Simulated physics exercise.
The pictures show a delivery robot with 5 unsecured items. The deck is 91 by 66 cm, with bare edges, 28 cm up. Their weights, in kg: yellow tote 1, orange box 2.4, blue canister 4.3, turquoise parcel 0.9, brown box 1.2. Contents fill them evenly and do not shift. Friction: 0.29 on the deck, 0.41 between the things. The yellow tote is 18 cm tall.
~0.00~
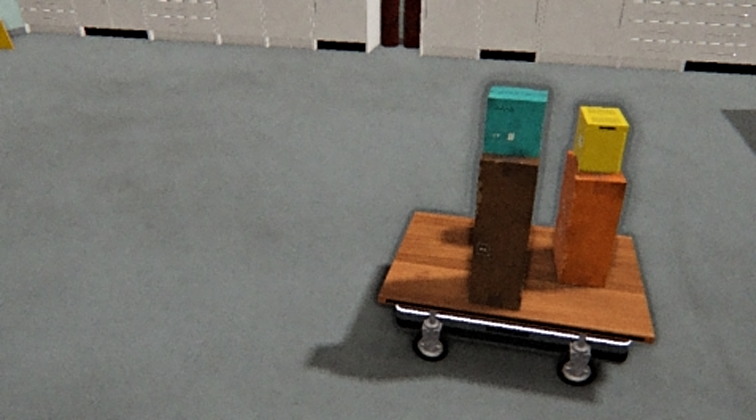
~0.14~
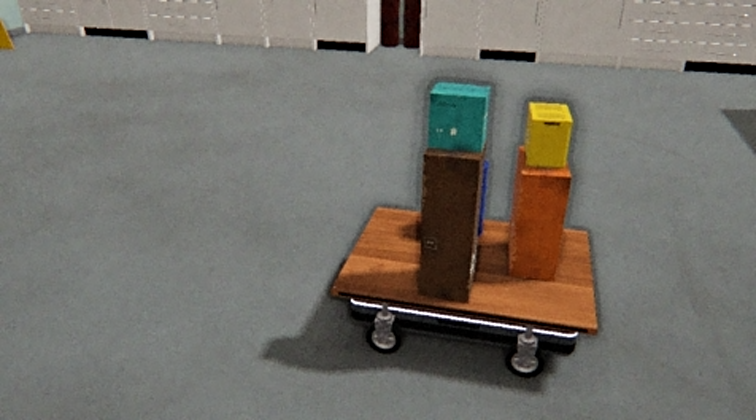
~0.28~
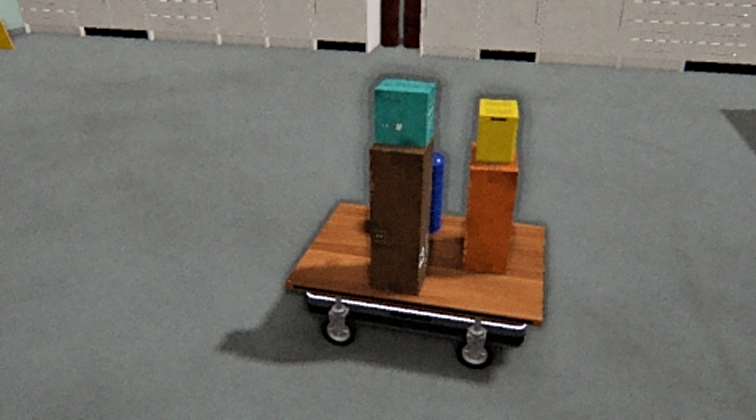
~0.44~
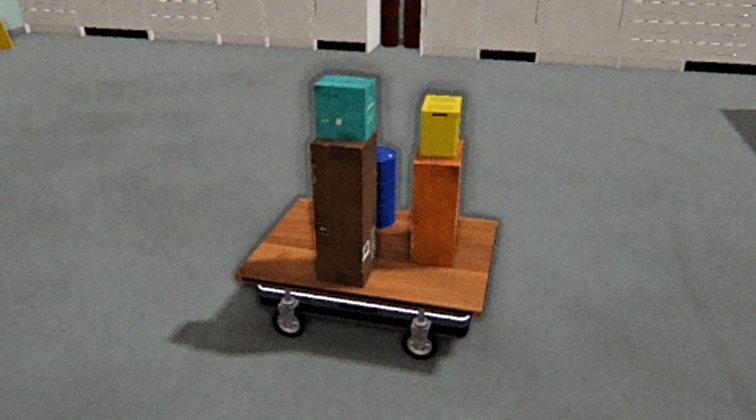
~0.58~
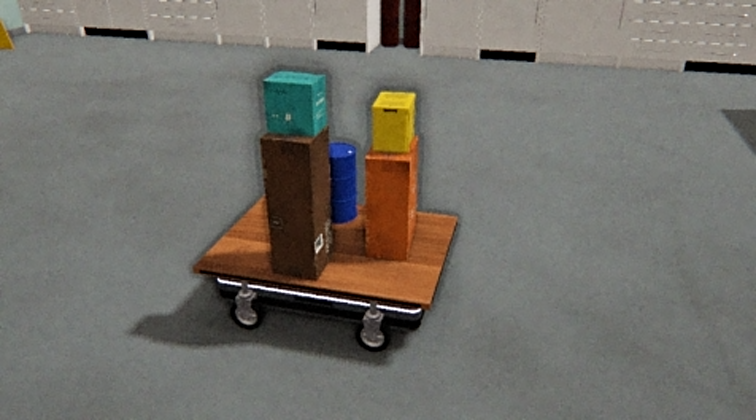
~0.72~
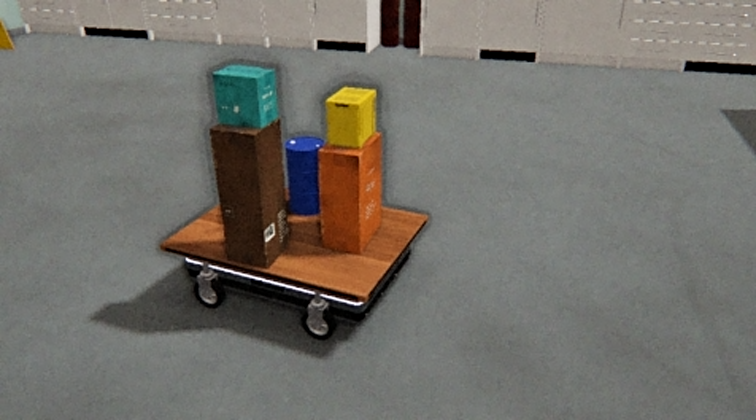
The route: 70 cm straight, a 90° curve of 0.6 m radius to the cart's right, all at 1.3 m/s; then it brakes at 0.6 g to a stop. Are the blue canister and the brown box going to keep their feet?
The blue canister is still upright, the brown box falls over.
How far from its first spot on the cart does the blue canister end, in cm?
Some 34 cm.
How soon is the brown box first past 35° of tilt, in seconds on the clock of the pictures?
At about 1.2 s.
Around 1.02 s, cart has run 133 cm, turned 46°; turquoise parcel and brown box now off the cart; blue canister shifted 15 cm near (277, 153).
Around 1.32 s, cart has run 172 cm, turned 82°; blue canister shifted 26 cm near (296, 126).
Around 1.62 s, cart has run 206 cm, turned 90°; blue canister shifted 27 cm near (324, 107); yellow tote shifted 3 cm; orange box shifted 2 cm.
Around 2.12 s, cart has run 209 cm, turned 90°, stopped; blue canister shifted 34 cm near (332, 100); yellow tote at 5° to upright; orange box at 5° to upright.
Finally (3.7 s), off the cart and tipped over, turquoise parcel and brown box; not toppled but over 10 cm from the start, yellow tote, orange box and blue canister. In the last view, blue canister near (332, 100), brown box near (113, 210).
